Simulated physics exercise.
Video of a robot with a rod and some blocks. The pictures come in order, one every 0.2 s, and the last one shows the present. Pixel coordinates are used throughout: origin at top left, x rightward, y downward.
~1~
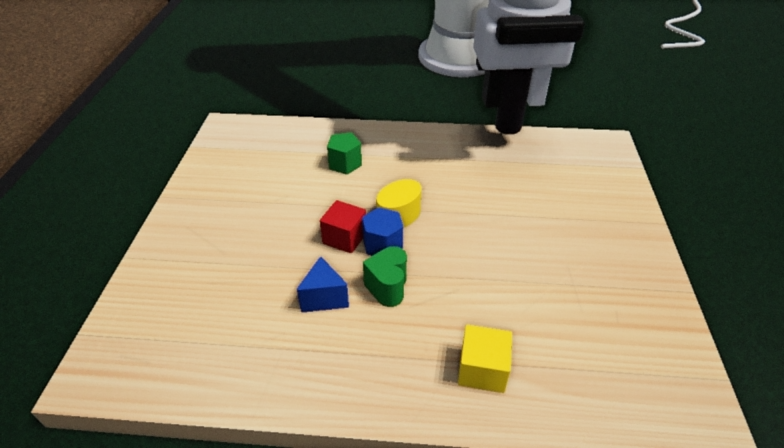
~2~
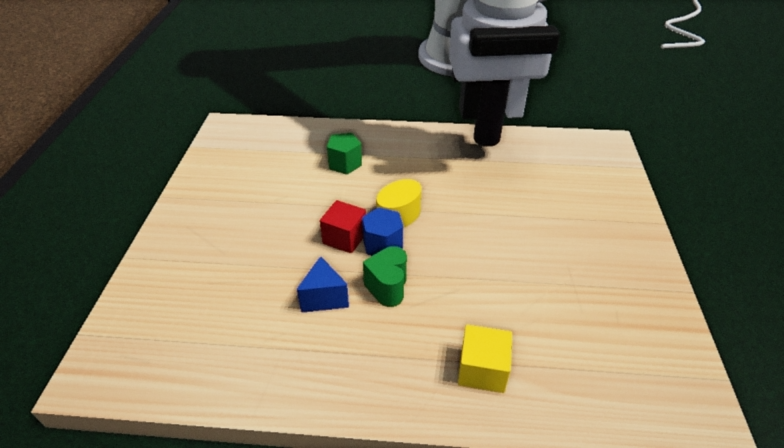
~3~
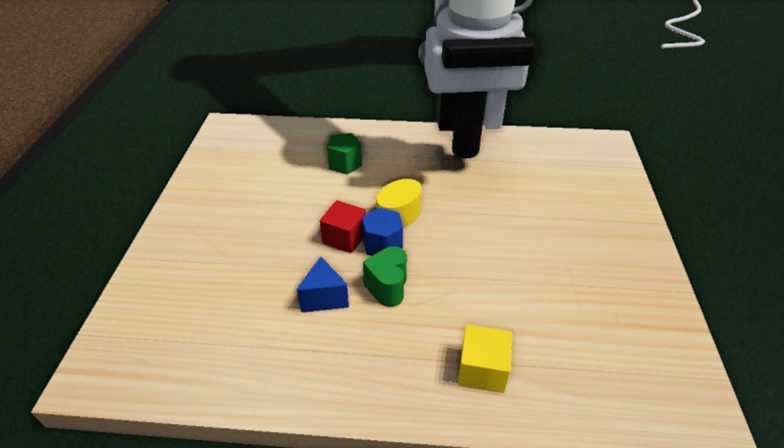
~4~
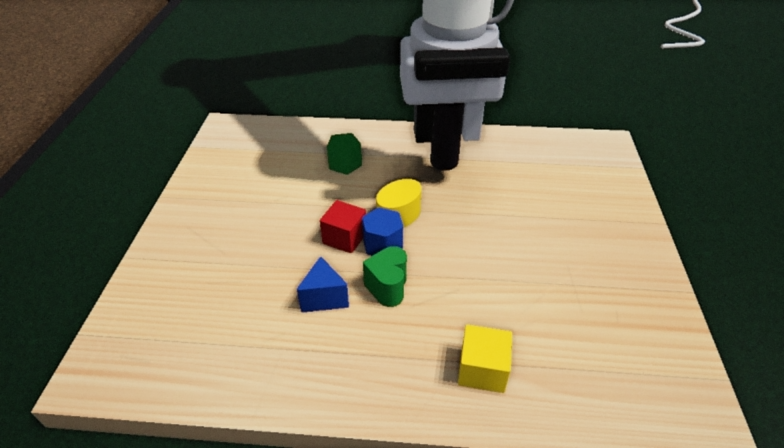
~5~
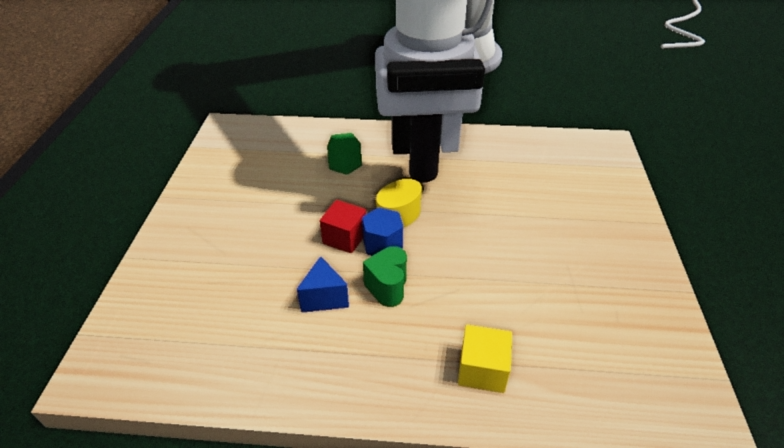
The clip shows a robot arm with a dark rod moving left and toward the viewer over a wooden board, nearing a yellow oval block, while the red, blue, green and yellow blocks stay still.
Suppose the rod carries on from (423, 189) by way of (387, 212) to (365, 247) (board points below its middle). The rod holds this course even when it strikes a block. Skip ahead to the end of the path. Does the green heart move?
Yes, it checks out.
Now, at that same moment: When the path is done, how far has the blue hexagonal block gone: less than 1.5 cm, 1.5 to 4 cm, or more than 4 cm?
It goes beyond 4 cm.
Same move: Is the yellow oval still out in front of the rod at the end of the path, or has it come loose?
When the path ends, it will sit ahead of the rod.
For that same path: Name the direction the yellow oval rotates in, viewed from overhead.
Clockwise, from overhead.
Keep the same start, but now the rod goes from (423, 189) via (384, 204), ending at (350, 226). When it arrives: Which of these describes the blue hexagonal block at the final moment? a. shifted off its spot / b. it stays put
Option a.
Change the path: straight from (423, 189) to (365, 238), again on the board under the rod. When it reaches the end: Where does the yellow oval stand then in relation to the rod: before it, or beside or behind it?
That block remains ahead.
What follows on the original path. One third of the way, rod (397, 189); red square (336, 217), turned 15° clockwise; blue hexagonal block (376, 234), turned 25° anticlockwise; yellow oval (382, 205).
Two thirds of the way, rod (377, 210); red square (316, 224), turned 65° clockwise; blue hexagonal block (364, 257), turned 70° anticlockwise; green heart (393, 278), turned 10° anticlockwise; yellow oval (358, 226).
At the end, rod (364, 233); red square (305, 226), turned 105° clockwise; blue hexagonal block (351, 274), turned 125° anticlockwise; green heart (395, 281), turned 25° anticlockwise; yellow oval (333, 246), turned 30° clockwise.
